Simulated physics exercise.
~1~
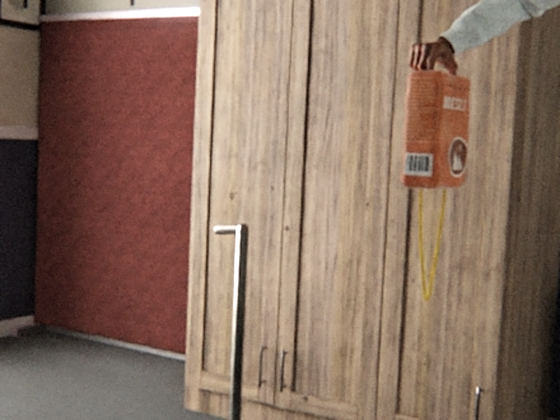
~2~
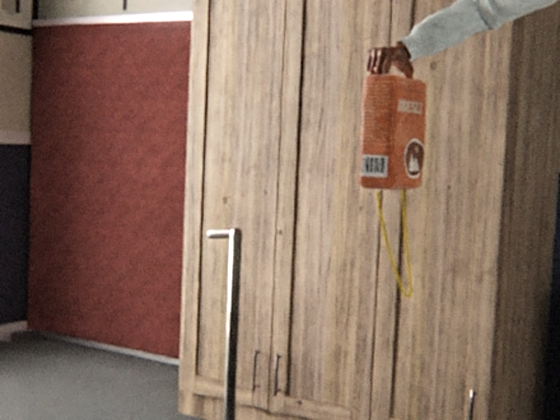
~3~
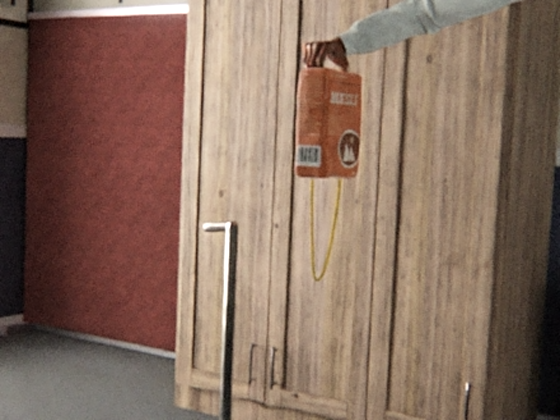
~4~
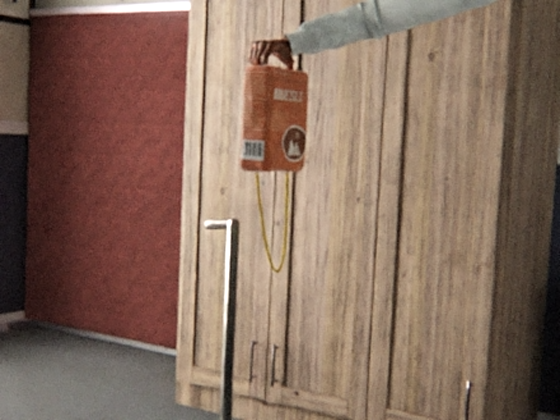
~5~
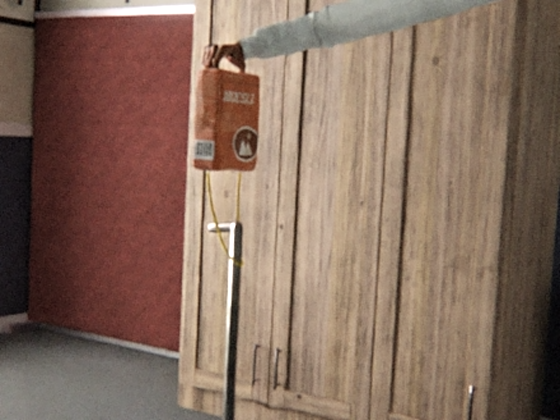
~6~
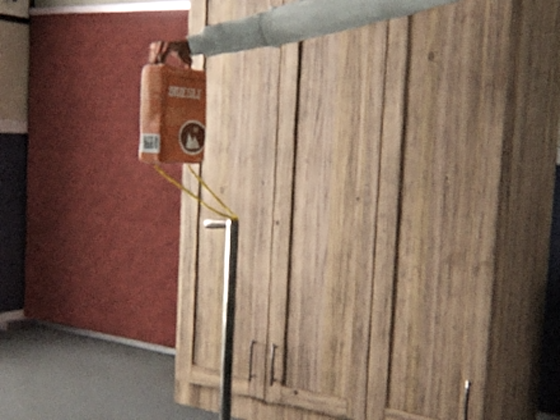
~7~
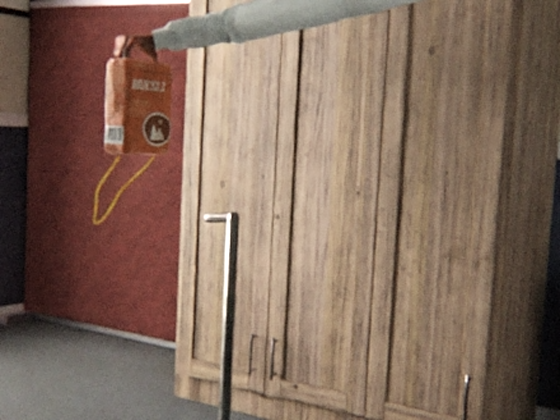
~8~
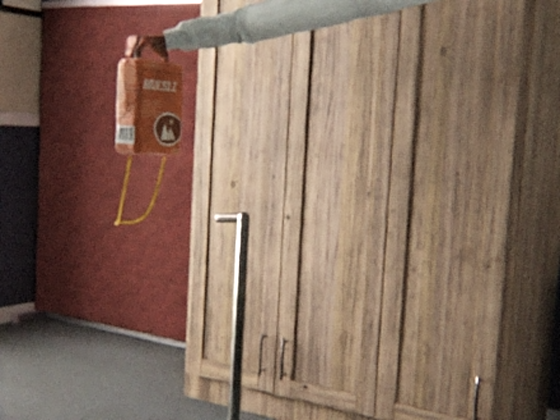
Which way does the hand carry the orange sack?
The hand carries the orange sack to the left, across the front of the wooden cabinets and past the post.
